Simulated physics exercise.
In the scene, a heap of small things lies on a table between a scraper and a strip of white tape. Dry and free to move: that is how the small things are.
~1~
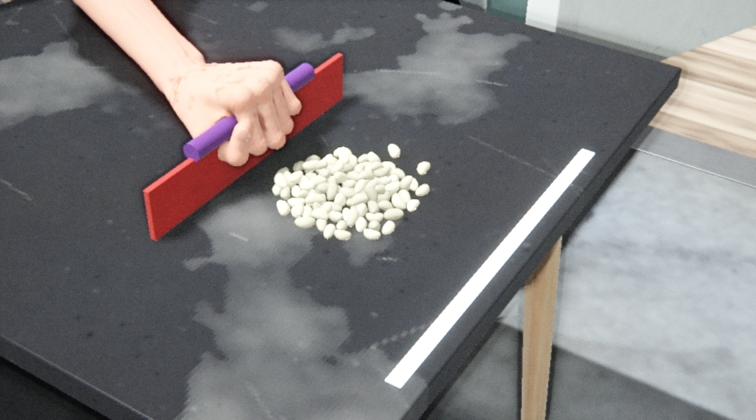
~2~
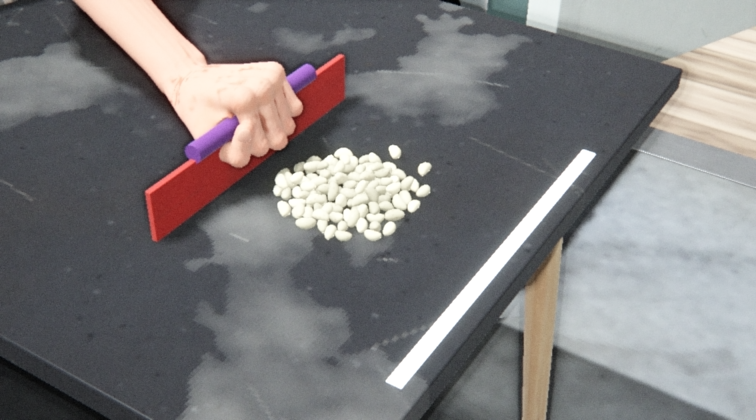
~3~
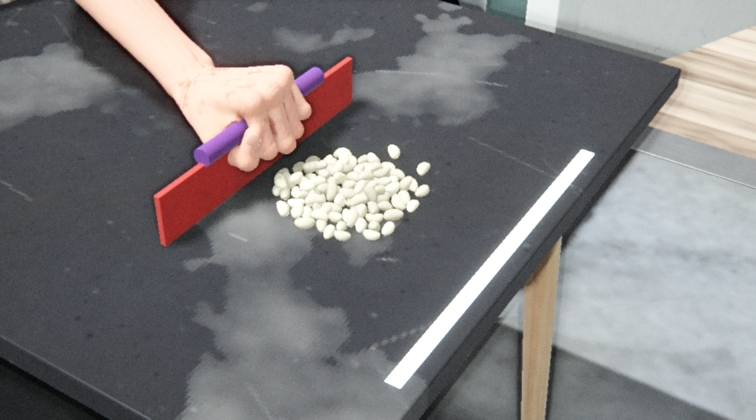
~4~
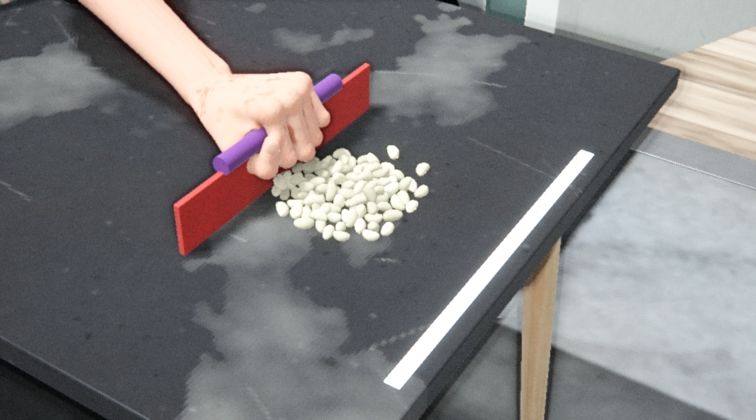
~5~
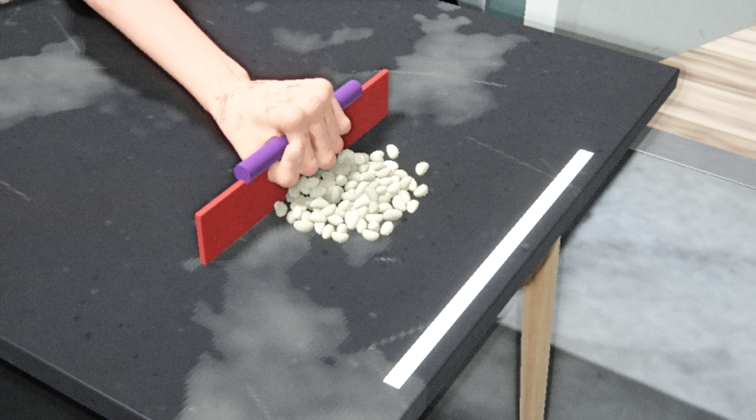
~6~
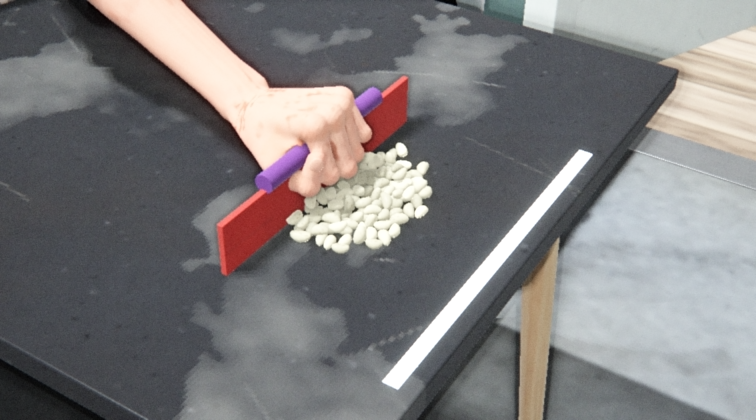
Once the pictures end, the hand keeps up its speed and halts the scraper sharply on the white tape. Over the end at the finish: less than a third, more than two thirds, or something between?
The amount that falls: Most, past two thirds.
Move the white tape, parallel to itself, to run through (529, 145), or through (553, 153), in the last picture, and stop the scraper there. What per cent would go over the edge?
First stop: 20 per cent; second stop: 50 per cent.
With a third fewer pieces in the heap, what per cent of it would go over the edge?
I'd expect around 90 per cent.
Just after the last frame, scraper still moving, near (417, 177); heap all on the table, its front near (475, 278).
A moment on, scraper stopped at the white tape; heap the larger part over the edge.
Further on, scraper stopped at the white tape; heap almost all over the edge.
When it is over, scraper stopped at the white tape; heap almost all over the edge.
